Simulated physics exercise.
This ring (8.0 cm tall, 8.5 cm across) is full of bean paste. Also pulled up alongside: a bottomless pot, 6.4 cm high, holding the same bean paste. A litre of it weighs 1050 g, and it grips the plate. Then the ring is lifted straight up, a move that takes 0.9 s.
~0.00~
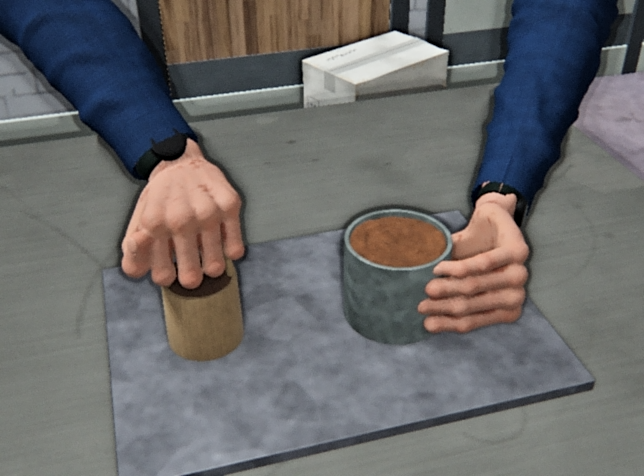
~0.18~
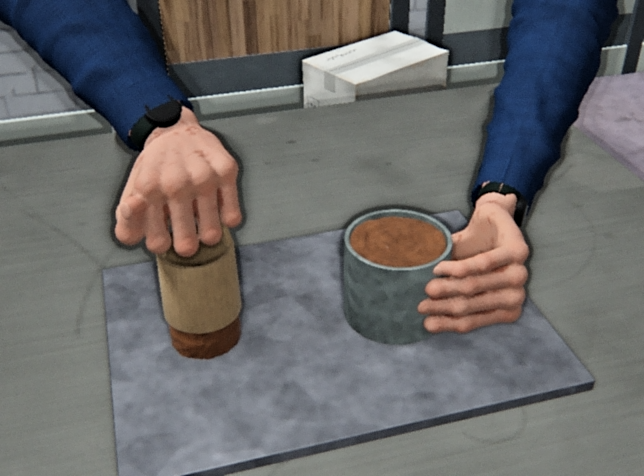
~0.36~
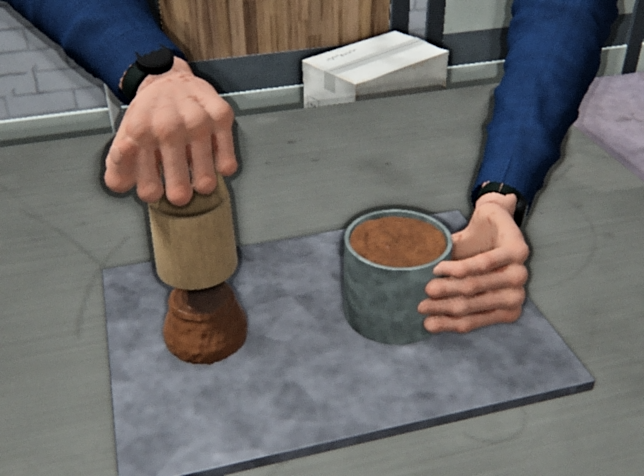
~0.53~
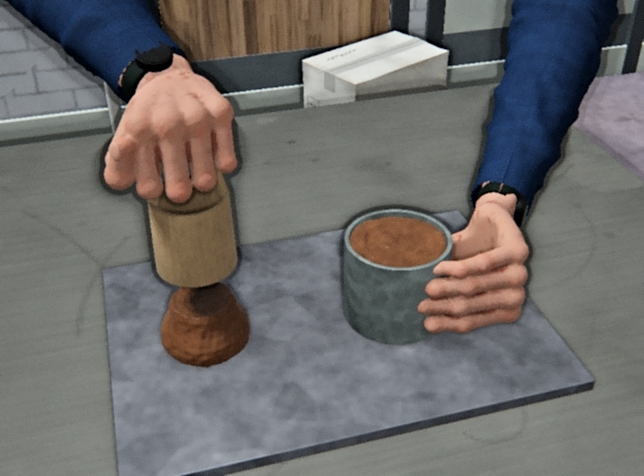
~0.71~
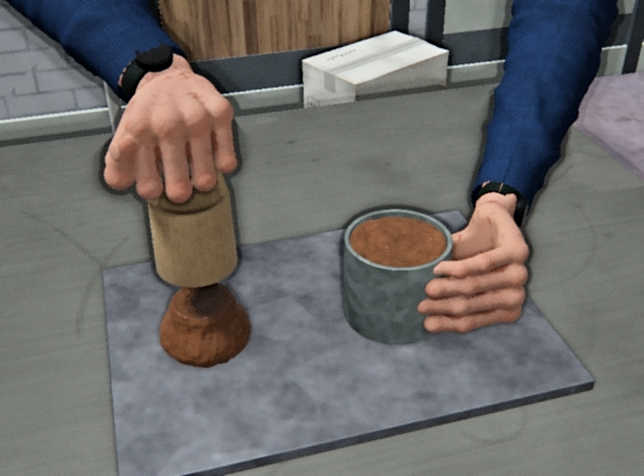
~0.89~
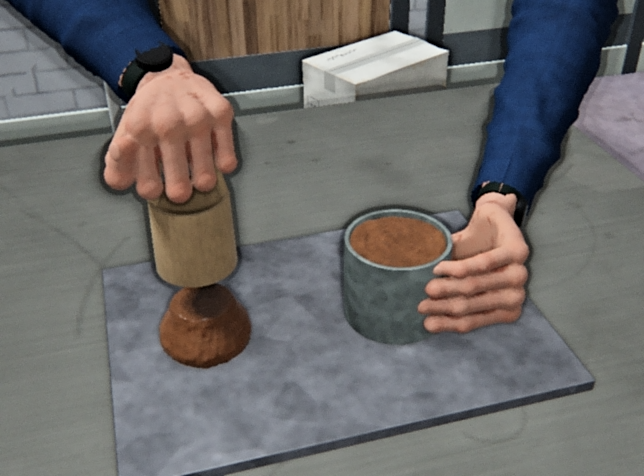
At the start, one hand grips a tan, open-ended pot on a grey slab while the other holds a grey-green ring full of brown paste at right. The left hand lifts the pot, uncovering a brown mound that slumps slightly lower and wider beneath it, while the ring stays still.
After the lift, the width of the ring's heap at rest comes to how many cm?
13.4 cm.
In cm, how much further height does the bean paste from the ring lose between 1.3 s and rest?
Some 2.0 centimetres.
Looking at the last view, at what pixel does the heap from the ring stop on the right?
(467, 317), roughly.
By 1.1 s, the ring is up 1.7 cm; the bean paste has come down 0.1 cm to 7.9 cm and is 8.7 cm wide.
By 1.3 s, the ring is up 4.5 cm; the bean paste has come down 1.3 cm to 6.7 cm and is 11 cm wide.
By 1.6 s, the ring is up 8.6 cm; the bean paste has come down 2.7 cm to 5.3 cm and is 13 cm wide.
By 1.8 s, the ring is clear; the bean paste has come down 2.9 cm to 5.1 cm and is 13 cm wide.
By 3.1 s, at rest, the ring is clear; the bean paste has come down 3.1 cm to 4.9 cm and is 13 cm wide.
